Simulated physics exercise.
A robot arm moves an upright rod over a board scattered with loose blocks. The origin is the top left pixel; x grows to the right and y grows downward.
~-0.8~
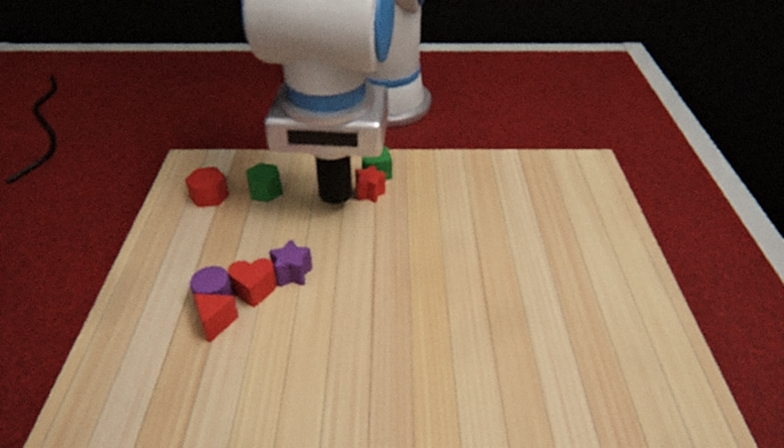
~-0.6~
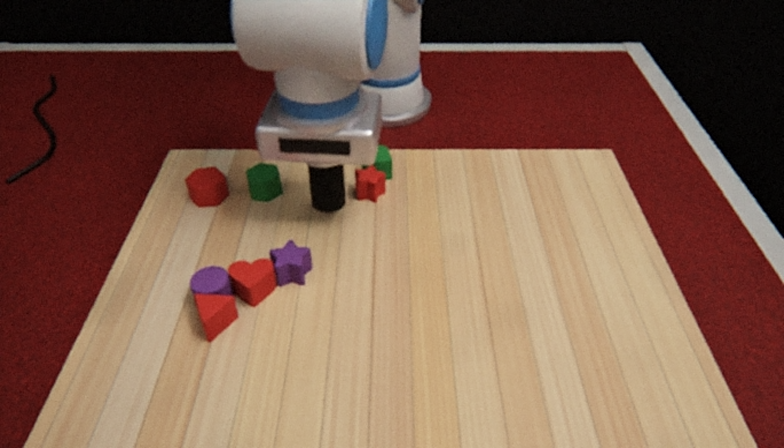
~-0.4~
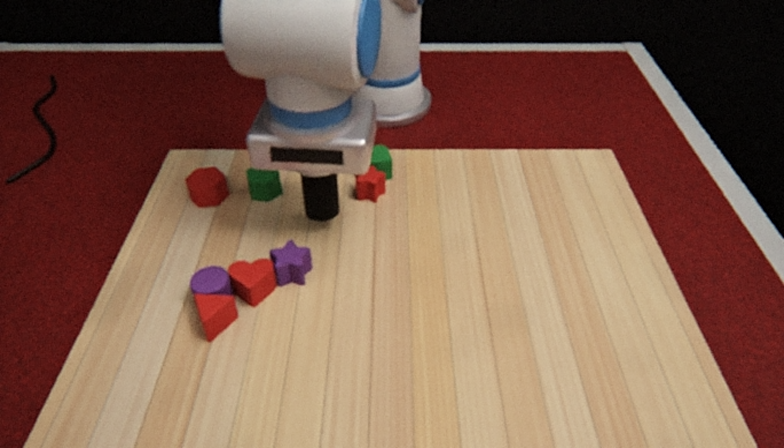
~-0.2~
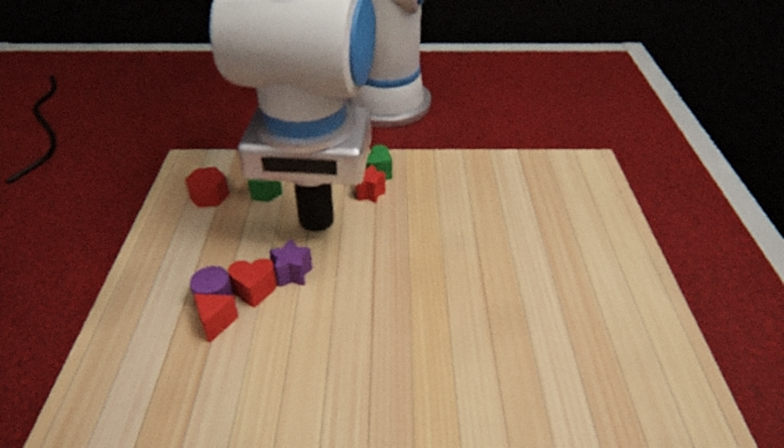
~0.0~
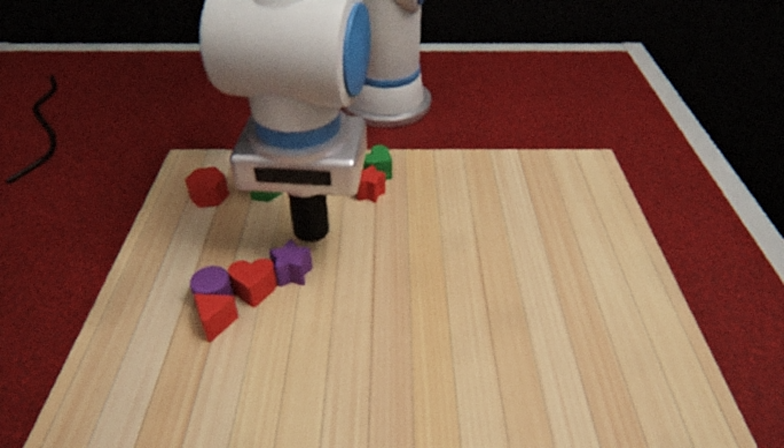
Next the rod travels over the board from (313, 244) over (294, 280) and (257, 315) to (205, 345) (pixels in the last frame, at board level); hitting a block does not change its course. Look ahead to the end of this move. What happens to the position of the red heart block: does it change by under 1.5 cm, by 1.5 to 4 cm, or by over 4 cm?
Once the path ends, it will sit over 4 cm from where it is now.
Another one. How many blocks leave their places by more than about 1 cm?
The number of blocks that move over 1 cm is three or more.
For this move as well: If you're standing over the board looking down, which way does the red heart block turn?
Looking down on the board, it turns clockwise.
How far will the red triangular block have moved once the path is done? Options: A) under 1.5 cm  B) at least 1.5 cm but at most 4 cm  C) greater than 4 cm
C
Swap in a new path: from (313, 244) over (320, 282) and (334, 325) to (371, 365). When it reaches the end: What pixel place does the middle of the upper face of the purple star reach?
I think it will end close to (285, 282).
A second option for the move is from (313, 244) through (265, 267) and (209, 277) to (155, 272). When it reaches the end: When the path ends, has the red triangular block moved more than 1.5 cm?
No.
On the path given first. One third of the way, rod (291, 267); purple disc (204, 279); red triangular block (208, 306); red heart block (237, 287), turned 75° clockwise; purple star (277, 285), turned 20° anticlockwise.
Two thirds of the way, rod (252, 302); purple disc (204, 279); red triangular block (176, 323), turned 55° clockwise; red heart block (208, 313), turned 115° clockwise; purple star (255, 324), turned 50° anticlockwise.
At the end, rod (200, 331); purple disc (204, 279); red triangular block (116, 346), turned 65° clockwise; red heart block (150, 340), turned 125° clockwise; purple star (246, 334), turned 85° anticlockwise.
